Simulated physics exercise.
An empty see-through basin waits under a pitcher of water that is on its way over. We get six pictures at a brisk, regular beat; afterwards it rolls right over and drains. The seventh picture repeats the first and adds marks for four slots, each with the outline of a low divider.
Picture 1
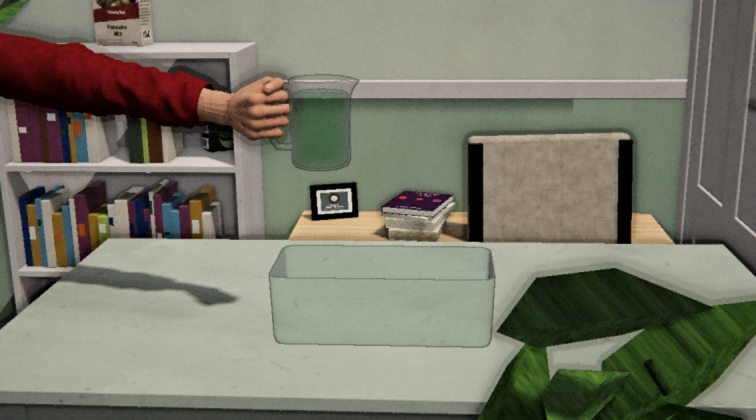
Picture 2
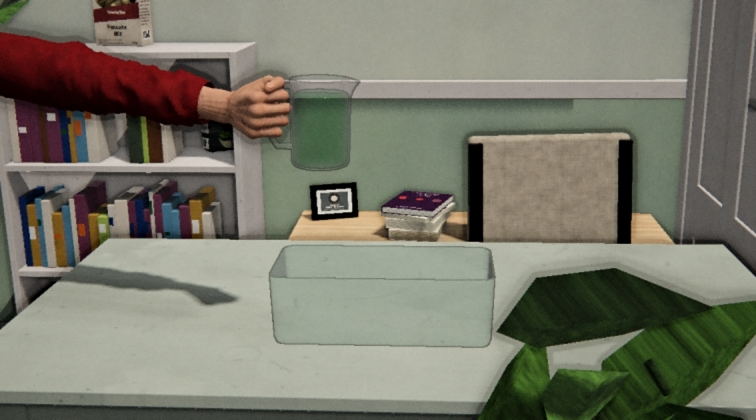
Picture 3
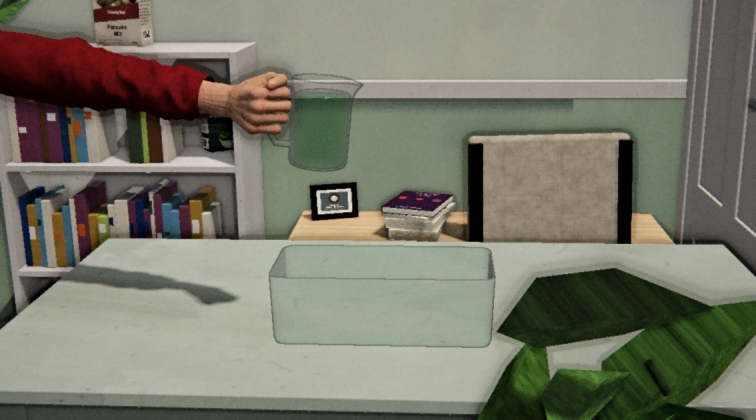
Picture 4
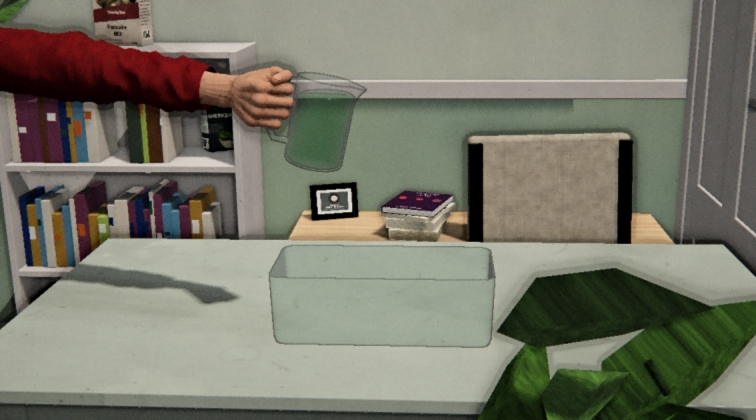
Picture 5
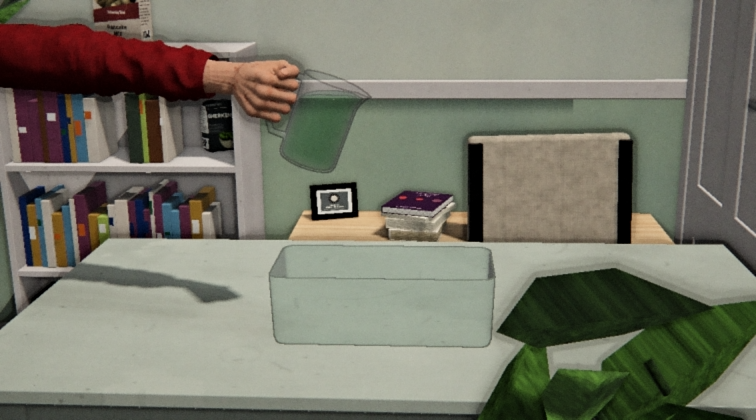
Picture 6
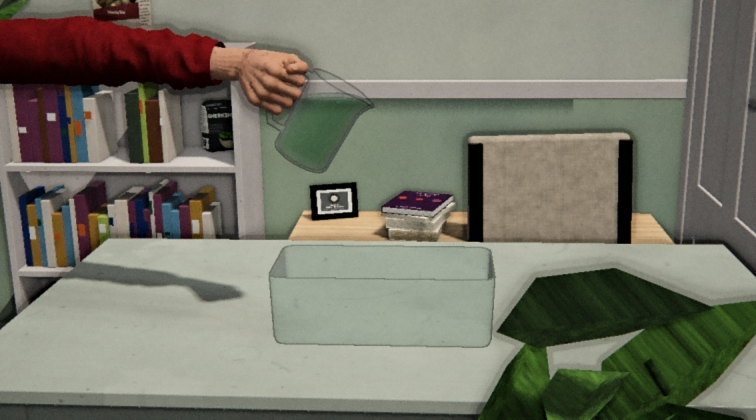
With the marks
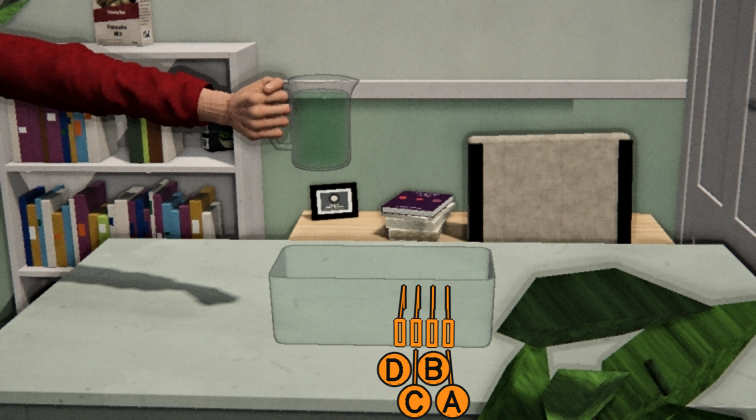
In the video, a hand in a red sleeve holds a clear pitcher of greenish-looking water above an empty see-through basin on a table, first keeping it upright, then gradually tilting it to the right, with no water leaving it.
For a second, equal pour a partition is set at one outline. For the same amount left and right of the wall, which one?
Take B.
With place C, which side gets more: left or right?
The right one.
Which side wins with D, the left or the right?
The right one.
In orange, A at (447, 351); B at (431, 350); C at (415, 350); D at (399, 350).
With A, about 88 % ends left of the wall and 5 % right of it; 7 % is lost outside.
With B, about 51 % ends left of the wall and 47 % right of it.
With C, about 12 % ends left of the wall and 85 % right of it; 3 % is lost outside.
With D, about 7 % ends left of the wall and 89 % right of it; 4 % is lost outside.
